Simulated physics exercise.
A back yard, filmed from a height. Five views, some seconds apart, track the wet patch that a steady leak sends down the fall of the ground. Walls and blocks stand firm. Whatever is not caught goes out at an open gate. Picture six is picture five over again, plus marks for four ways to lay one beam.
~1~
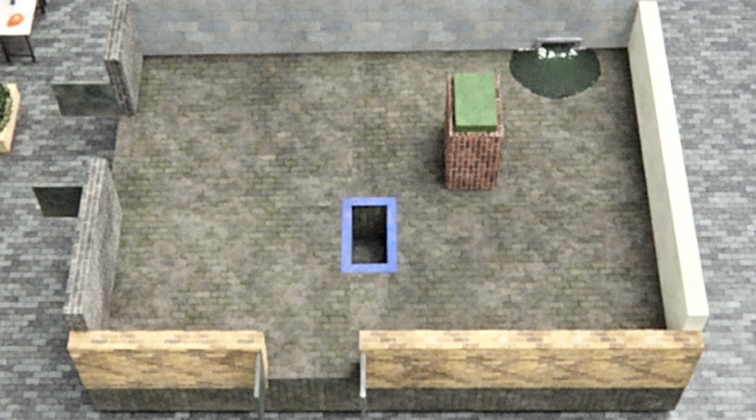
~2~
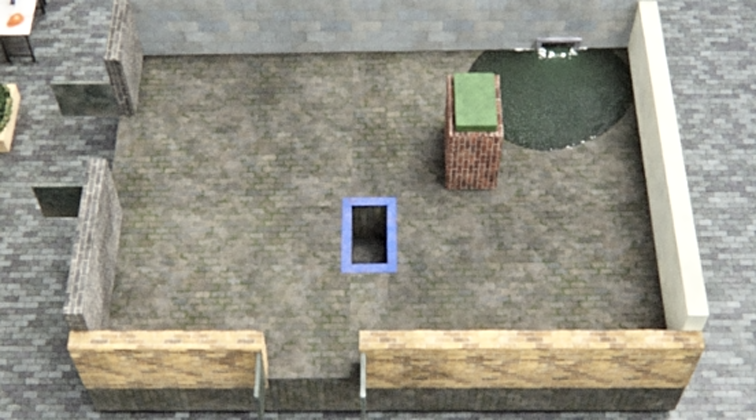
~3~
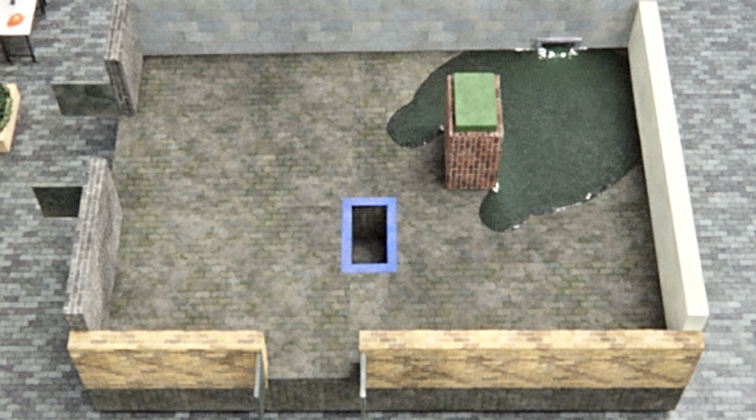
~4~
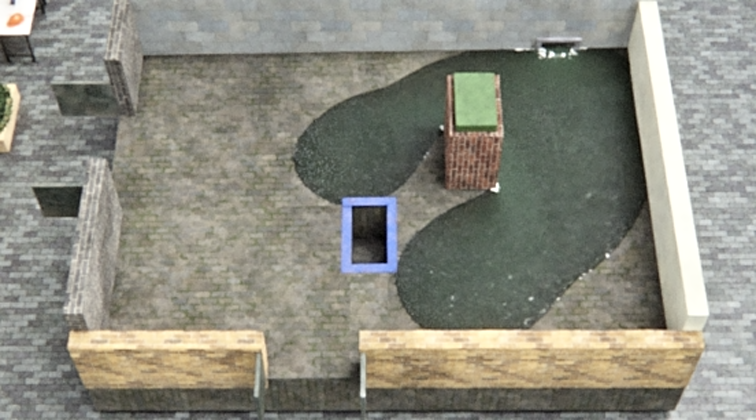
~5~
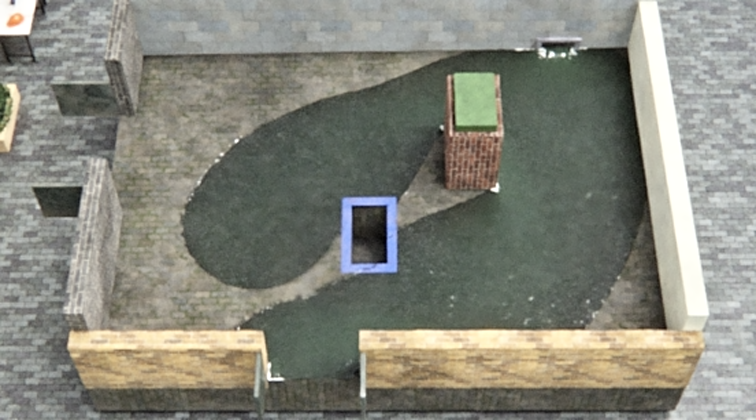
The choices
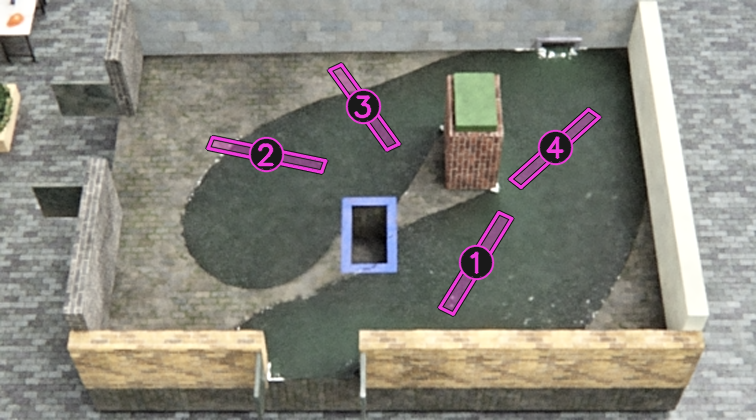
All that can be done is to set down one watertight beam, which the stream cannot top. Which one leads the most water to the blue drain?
Go for 3.
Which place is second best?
Here it is place 1.
In magenta, 1 from (446, 310) to (505, 215); 2 from (210, 142) to (323, 166); 3 from (335, 67) to (392, 146); 4 from (515, 183) to (593, 113).
With 1, about 12 % of the stream goes into the blue drain, about 83 % out by the gates.
With 2, about 7 % of the stream goes into the blue drain, about 86 % out by the gates.
With 3, about 19 % of the stream goes into the blue drain, about 70 % out by the gates.
With 4, about 5 % of the stream goes into the blue drain, about 91 % out by the gates.
